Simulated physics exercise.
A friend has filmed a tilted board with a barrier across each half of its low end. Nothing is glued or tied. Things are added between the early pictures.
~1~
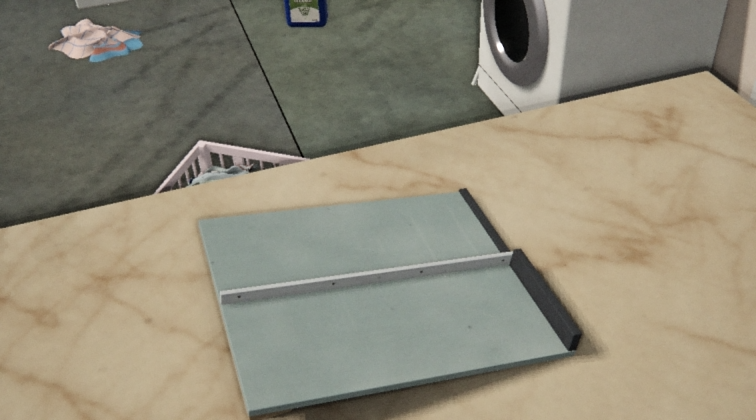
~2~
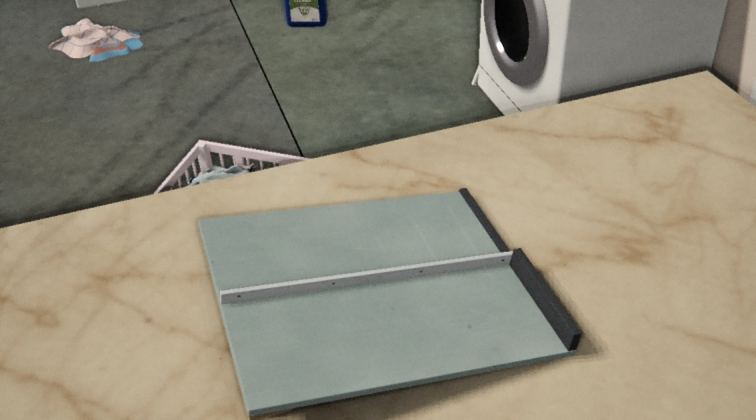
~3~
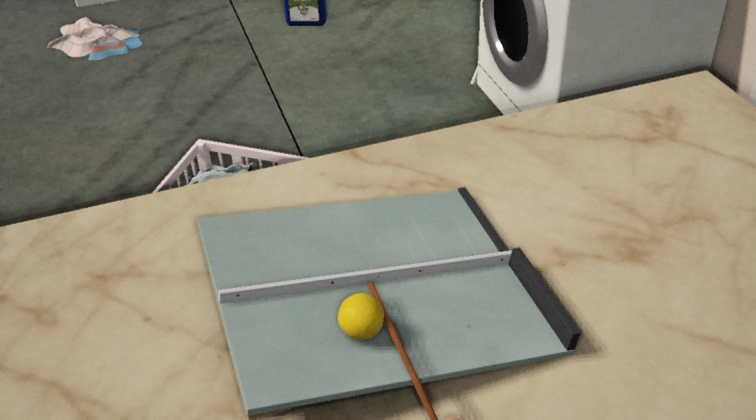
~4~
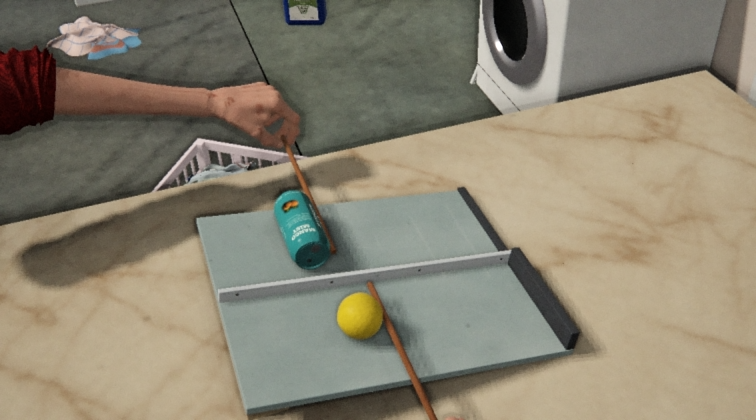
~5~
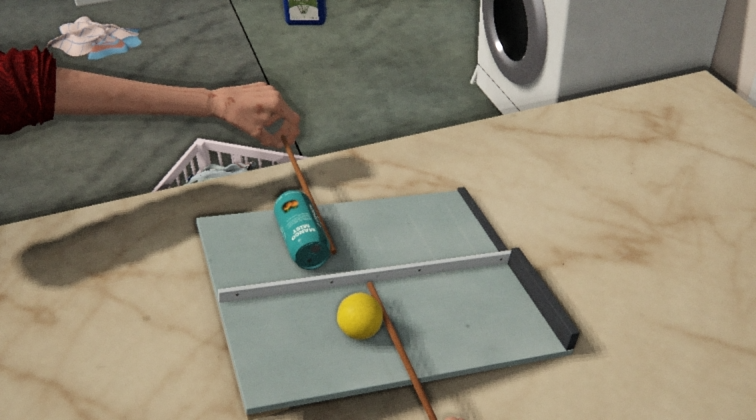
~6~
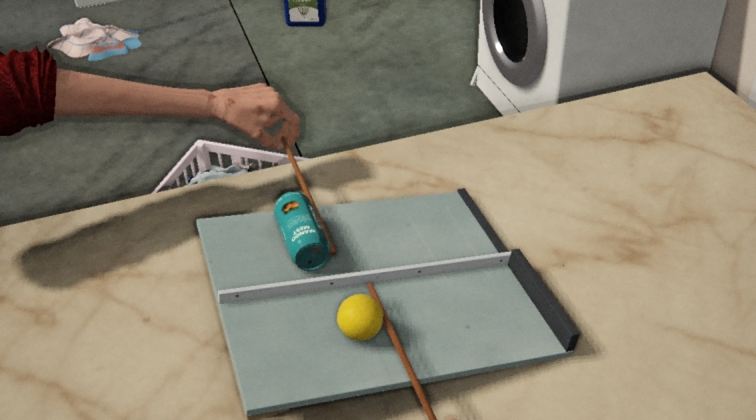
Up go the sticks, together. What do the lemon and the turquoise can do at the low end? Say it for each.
The lemon gets caught, the turquoise can runs past the strip.
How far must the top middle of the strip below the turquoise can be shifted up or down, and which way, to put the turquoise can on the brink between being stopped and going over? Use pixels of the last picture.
Roughly 4 pixels up.
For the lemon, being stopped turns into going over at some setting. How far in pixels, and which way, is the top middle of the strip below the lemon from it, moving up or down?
A shift of 8 pixels, going down.
Then, 0.58 s past the last view, lemon rolling on the board near (455, 304); turquoise can rolling on the board near (383, 221).
Then, 1.06 s past the last view, lemon resting against the strip near (521, 294); turquoise can off the board near (537, 204).
Finally, the lemon is held by the strip, near (521, 294); the turquoise can goes over the end.
